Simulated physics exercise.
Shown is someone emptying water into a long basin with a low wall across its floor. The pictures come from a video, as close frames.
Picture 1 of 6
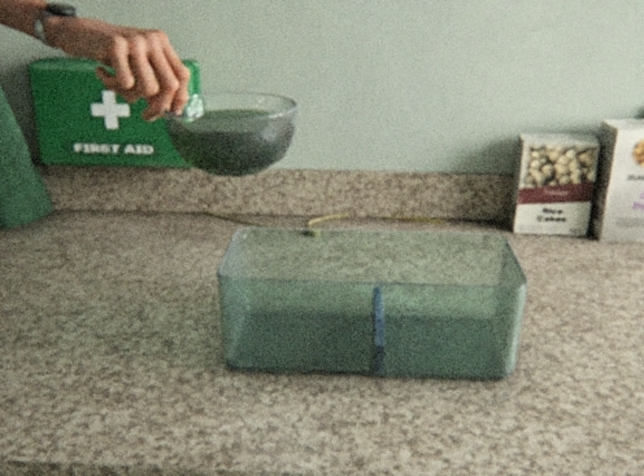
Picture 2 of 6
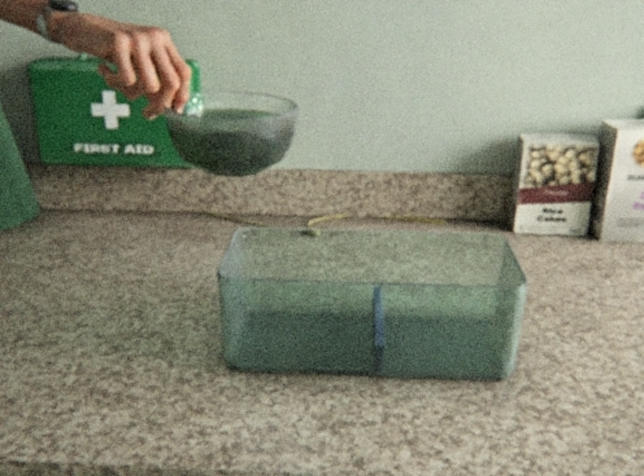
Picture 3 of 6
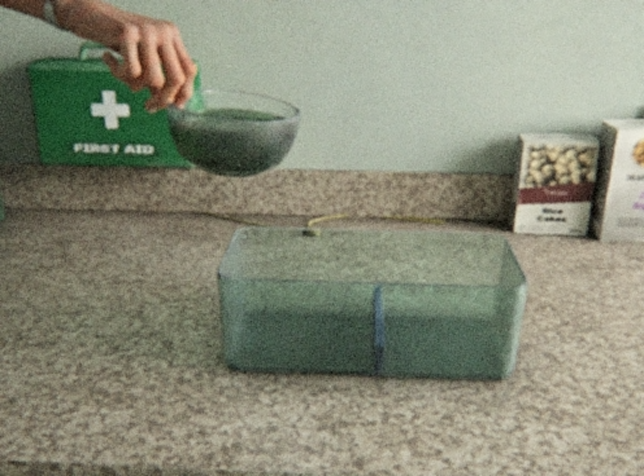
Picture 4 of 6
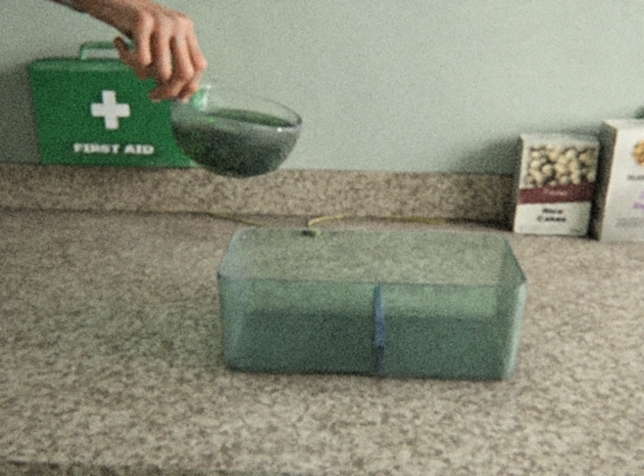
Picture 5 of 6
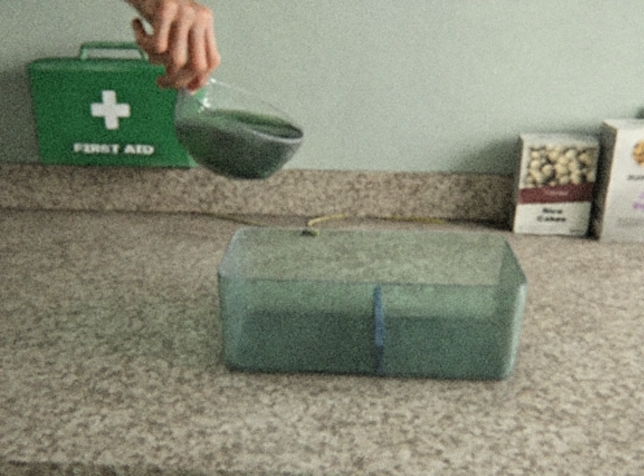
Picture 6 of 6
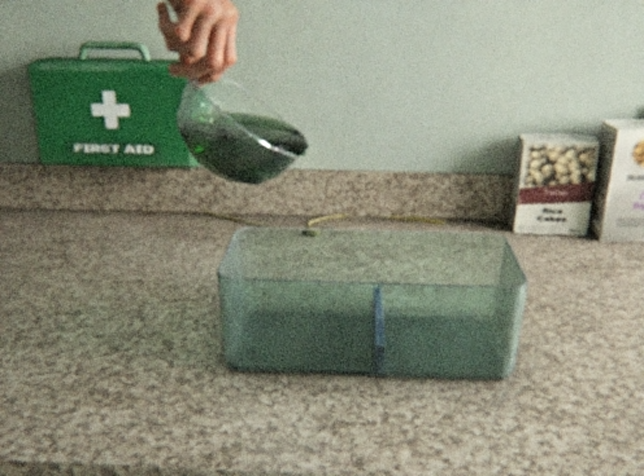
A hand held a clear glass bowl of dark liquid above a long see-through basin on a speckled counter, then gradually tilted it to the right until the liquid reached the lowered rim.
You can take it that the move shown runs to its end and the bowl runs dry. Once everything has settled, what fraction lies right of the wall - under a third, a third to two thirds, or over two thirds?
Stops short of a third.
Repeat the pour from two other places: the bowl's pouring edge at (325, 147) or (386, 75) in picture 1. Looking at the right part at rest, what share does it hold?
First try: About 20 %; second try: About 75 %.
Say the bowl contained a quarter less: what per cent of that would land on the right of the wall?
Near 15 parts in a hundred.
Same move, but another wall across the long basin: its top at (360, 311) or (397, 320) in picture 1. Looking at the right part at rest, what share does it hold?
It would come to roughly 15 per cent the first time and roughly 20 per cent the second.
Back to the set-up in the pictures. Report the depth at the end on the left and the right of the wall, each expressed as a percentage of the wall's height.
Left: About 50; right: About 10.
A moment on, the bowl is tipped right over and 8 per cent is still to pour, 54 is left of the wall and 0 right of it.
Next, the bowl is tipped right over and 0 per cent is still to pour, 84 is left of the wall and 6 right of it.
Then the bowl is tipped right over and 0 per cent is still to pour, 85 is left of the wall and 12 right of it.
Later the bowl is tipped right over and 0 per cent is still to pour, 85 is left of the wall and 13 right of it.
At rest 85 per cent lies left of the wall, 13 right of it and 2 outside.
